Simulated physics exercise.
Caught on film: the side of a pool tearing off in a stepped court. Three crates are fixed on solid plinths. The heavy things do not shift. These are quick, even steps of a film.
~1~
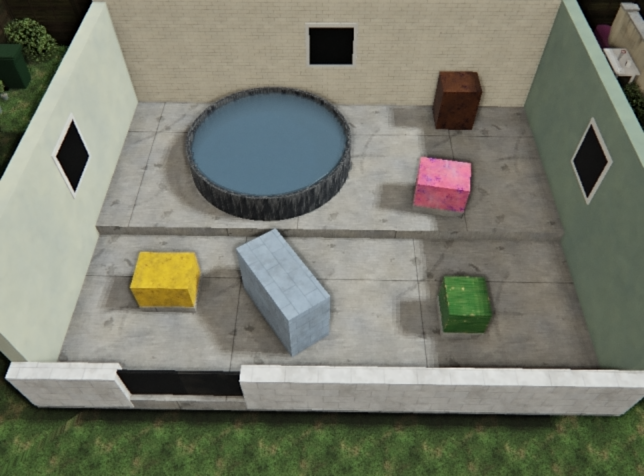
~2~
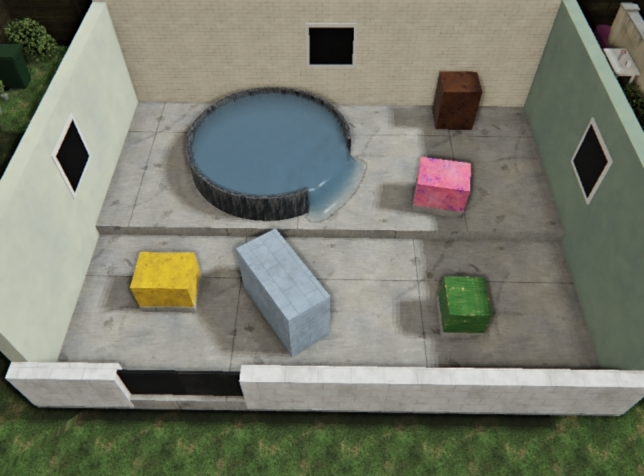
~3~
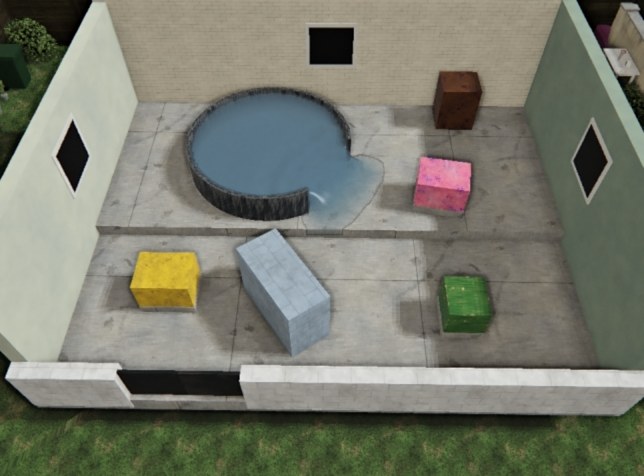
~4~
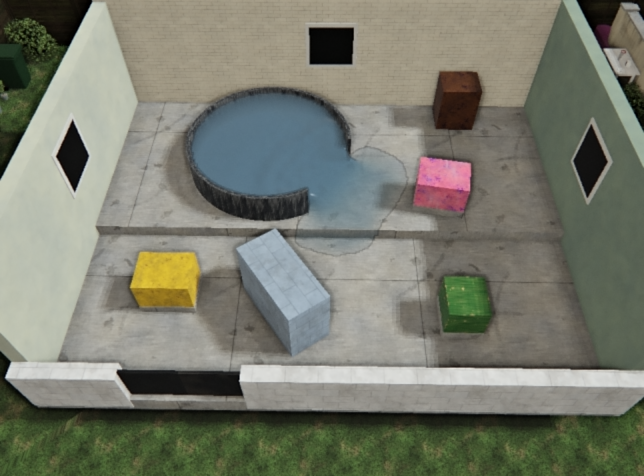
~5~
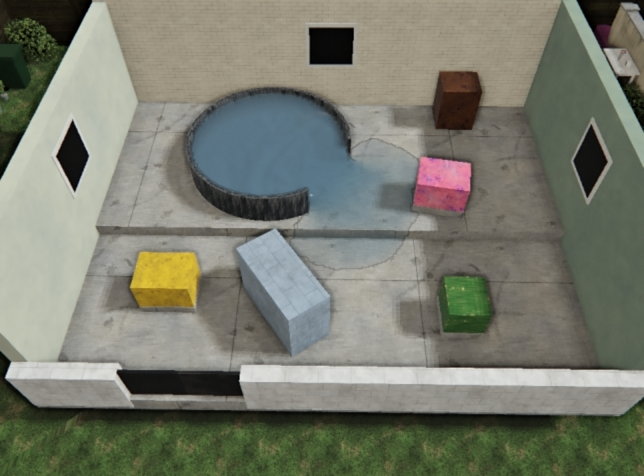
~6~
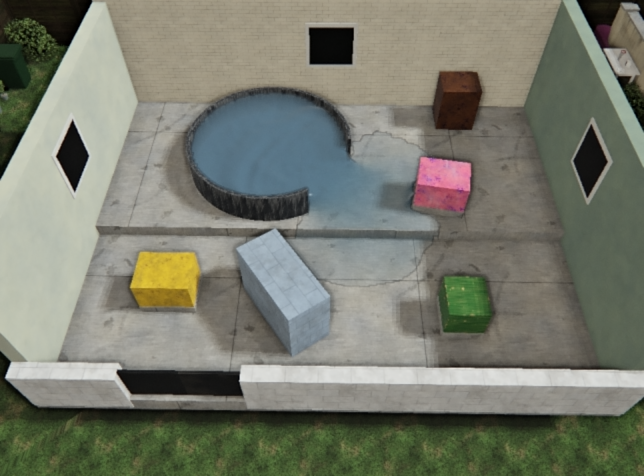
A large round pool of blue water with a dark rim stands at the back left of a walled, stepped concrete court, seen from high above. A brown block and a pink block sit to its right, with yellow, grey-blue and green blocks on the lower level. The pool's right front side opens and water pours out, spreading past the pink block and over the step, while the blocks and camera stay still.
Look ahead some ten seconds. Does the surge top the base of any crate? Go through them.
The green crate gets wet; the pink crate gets wet; the yellow crate stays dry.
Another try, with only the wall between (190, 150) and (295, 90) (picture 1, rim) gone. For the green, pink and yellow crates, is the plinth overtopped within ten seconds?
One by one: Green crate escapes it, pink crate remains dry, yellow crate is wetted.
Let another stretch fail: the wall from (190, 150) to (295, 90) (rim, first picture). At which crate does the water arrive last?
It is the one in green.
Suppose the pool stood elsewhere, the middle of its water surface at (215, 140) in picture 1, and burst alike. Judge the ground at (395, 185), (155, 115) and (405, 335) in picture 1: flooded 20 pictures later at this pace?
One after the other: Awash, dry, flooded.
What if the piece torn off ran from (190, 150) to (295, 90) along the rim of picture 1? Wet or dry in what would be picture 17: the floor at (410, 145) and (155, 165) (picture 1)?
One after the other: Flooded, wet.
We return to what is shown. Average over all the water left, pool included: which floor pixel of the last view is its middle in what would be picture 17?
I would point to (325, 184).
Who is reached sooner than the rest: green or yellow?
That is the green-painted one.
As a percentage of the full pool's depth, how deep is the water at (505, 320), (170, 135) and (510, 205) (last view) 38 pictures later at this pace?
About 25, 0 and 8 per cent.
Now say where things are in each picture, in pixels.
In the first frame, the round tank at (269, 141) is whole and still.
In the second frame, the front is at (361, 163), out from the gap at (337, 183).
In the third frame, the front is at (376, 163), out from the gap at (337, 184).
In the fourth frame, water pours out at (337, 184) and has run to (398, 166).
In the fifth frame, water pours out at (337, 184) and has run to a hidden place.
In the sixth frame, water pours out at (337, 184) and has run to a hidden place.
A moment on, water covers 25 % of the floor; the green crate water round its plinth, the pink crate water round its plinth, the yellow crate not reached.
Next, water covers 40 % of the floor; the green crate water round its plinth, the pink crate water round its plinth, the yellow crate not reached.
Then, water covers 55 % of the floor; the green crate water round its plinth, the pink crate water round its plinth, the yellow crate not reached.
Later, water covers 70 % of the floor; the green crate water round its plinth, the pink crate water round its plinth, the yellow crate water round its plinth.
In the end, water covers 85 % of the floor; the green crate was topped, the pink crate was topped, the yellow crate stayed above the water.
